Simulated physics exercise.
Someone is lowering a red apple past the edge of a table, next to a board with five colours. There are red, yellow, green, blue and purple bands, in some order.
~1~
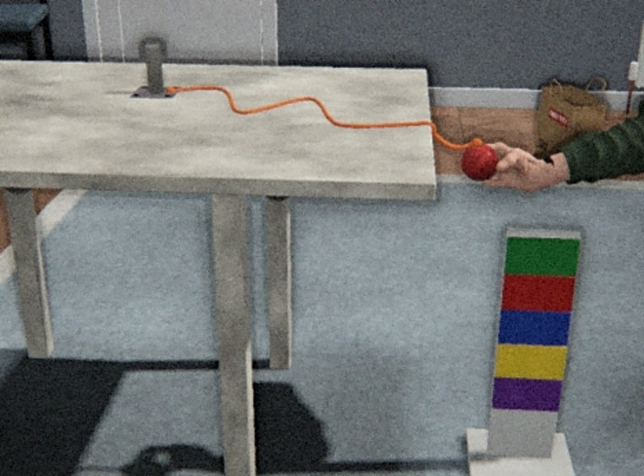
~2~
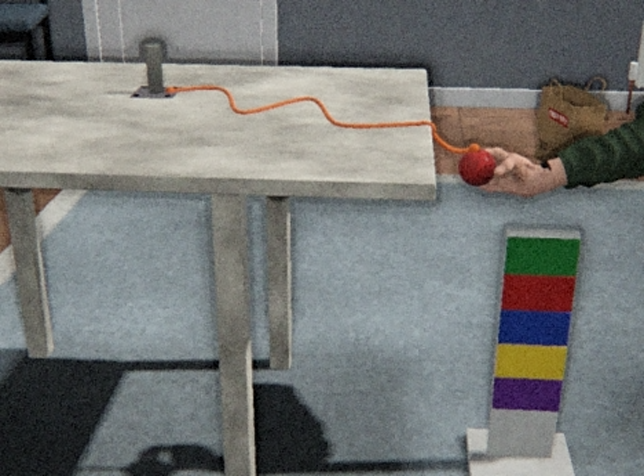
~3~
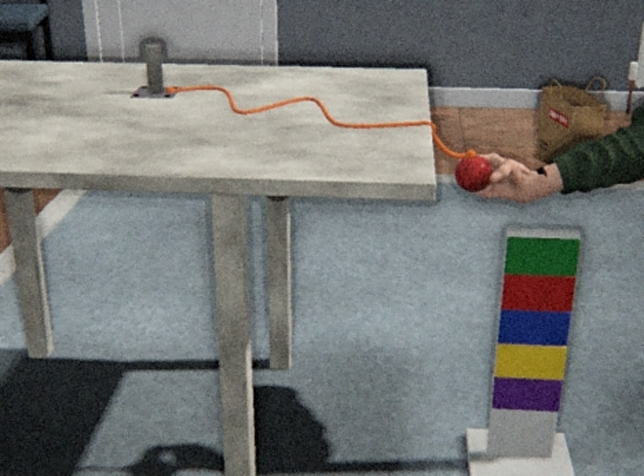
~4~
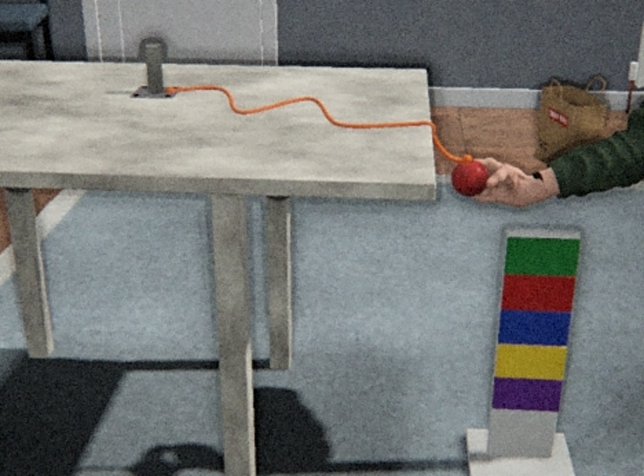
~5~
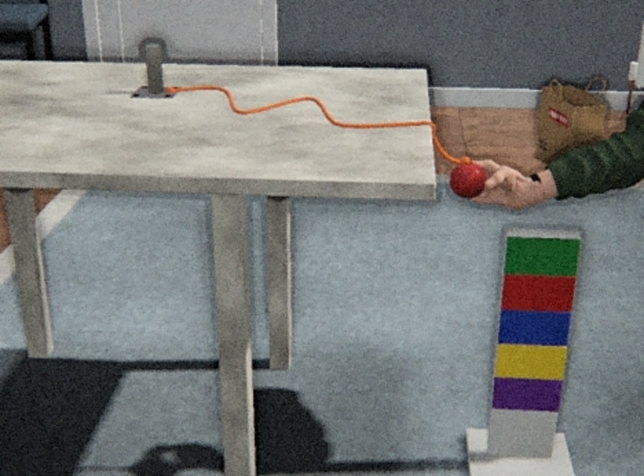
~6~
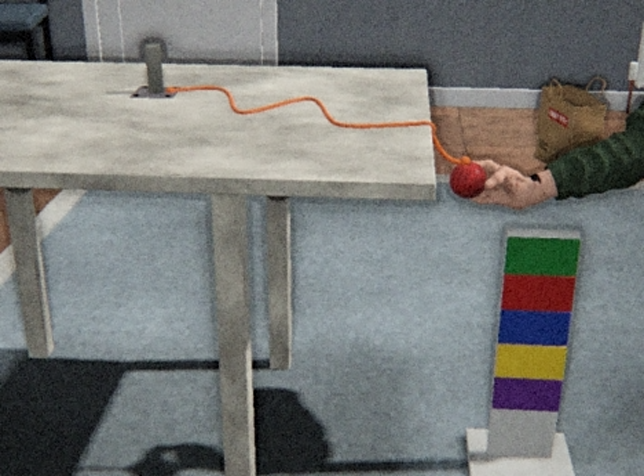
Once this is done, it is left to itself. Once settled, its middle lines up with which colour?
It lines up with the blue band.
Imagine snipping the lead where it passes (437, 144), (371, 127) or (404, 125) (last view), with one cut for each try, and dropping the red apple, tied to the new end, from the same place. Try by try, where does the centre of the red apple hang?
Well, that gives around (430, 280) the first time, (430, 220) the next and (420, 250) the last.
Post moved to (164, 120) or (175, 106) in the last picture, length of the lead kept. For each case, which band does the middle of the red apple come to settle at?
First try: Yellow; second try: Yellow.
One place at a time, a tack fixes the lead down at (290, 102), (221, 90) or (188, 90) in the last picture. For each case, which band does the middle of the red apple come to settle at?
In order: Green; blue; blue.
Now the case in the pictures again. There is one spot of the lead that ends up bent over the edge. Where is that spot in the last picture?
Pixel (324, 111) or thereabouts.
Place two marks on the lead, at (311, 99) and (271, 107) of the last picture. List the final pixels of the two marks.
Roughly at (386, 114), and the other roughly at (336, 109).
A little later, apple near (429, 301); level with red.
Next, apple near (417, 313); level with blue.
When it is over, apple near (421, 318); level with blue. At blue.
